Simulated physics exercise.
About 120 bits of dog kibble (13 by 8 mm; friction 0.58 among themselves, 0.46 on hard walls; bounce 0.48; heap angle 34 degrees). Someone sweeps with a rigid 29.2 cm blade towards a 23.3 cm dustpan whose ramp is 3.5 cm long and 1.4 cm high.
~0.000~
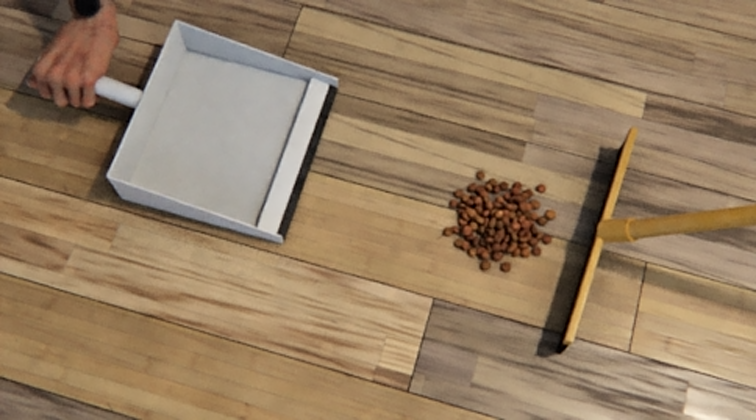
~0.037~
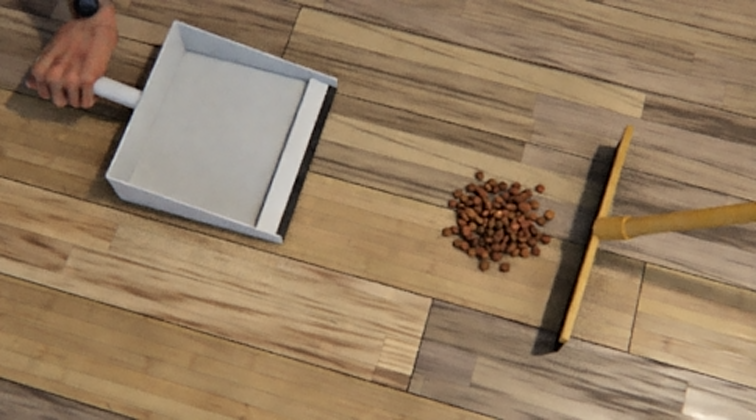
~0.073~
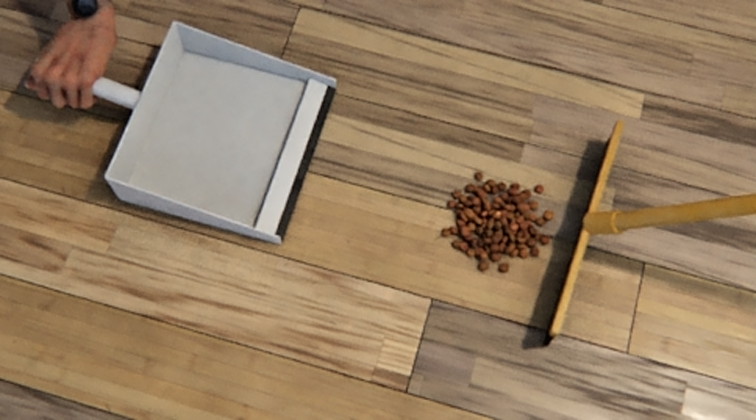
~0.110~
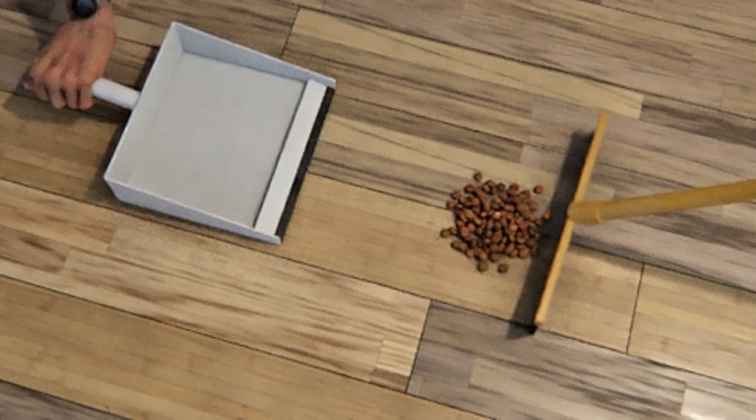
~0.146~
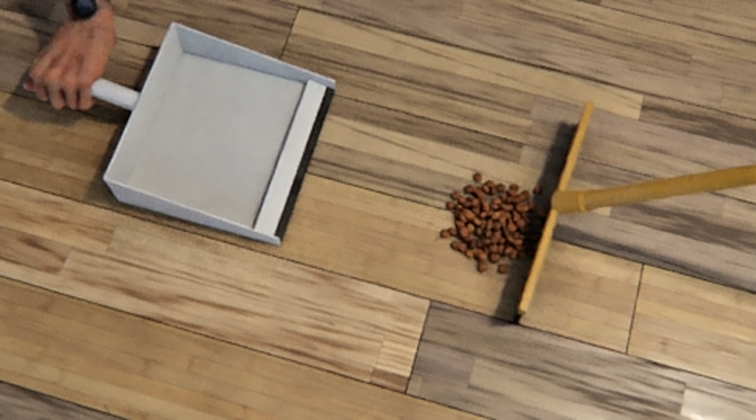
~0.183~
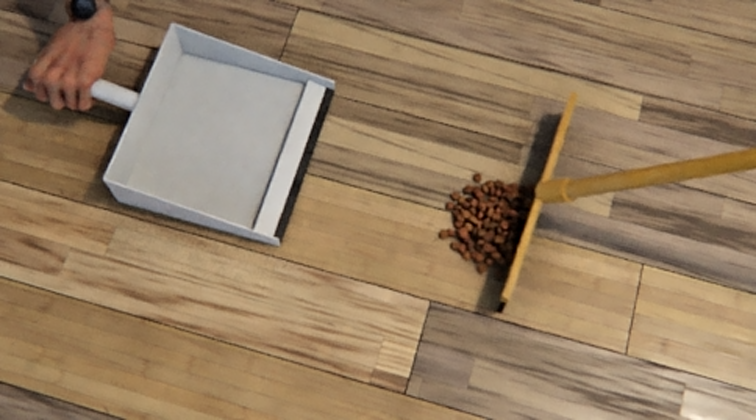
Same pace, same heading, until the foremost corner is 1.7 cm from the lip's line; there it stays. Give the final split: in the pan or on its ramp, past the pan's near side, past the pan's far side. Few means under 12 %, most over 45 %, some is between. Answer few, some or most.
In the pan or on its ramp: Some; past the pan's near side: Few; past the pan's far side: Some.
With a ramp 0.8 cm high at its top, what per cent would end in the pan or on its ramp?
In that case some 40 per cent.
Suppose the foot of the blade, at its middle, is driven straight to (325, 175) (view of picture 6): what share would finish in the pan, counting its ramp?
About 45 per cent.
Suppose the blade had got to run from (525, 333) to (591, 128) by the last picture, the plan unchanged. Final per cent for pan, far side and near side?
Pan 35, far 0, near 0.
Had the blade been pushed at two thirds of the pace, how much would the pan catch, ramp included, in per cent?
It would be near 30 per cent.
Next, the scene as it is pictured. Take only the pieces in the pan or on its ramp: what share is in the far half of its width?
Roughly 90 per cent.
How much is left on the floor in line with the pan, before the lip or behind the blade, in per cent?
About 45 per cent.
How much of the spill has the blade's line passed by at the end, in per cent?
About 15 per cent.
After 0.41 s, middle of the blade 16 cm from the lip; 0 % over the lip, far side 0 %, near side 0 %.
After 0.56 s, middle of the blade 8 cm from the lip; 0 % over the lip, far side 10 %, near side 0 %.
After 0.84 s, middle of the blade 3 cm from the lip; 35 % over the lip, far side 20 %, near side 0 %.
In the end, at 1.3 s, pan 30 %, near side 0 %, far side 20 %, in front of the lip or behind the blade 45 %.
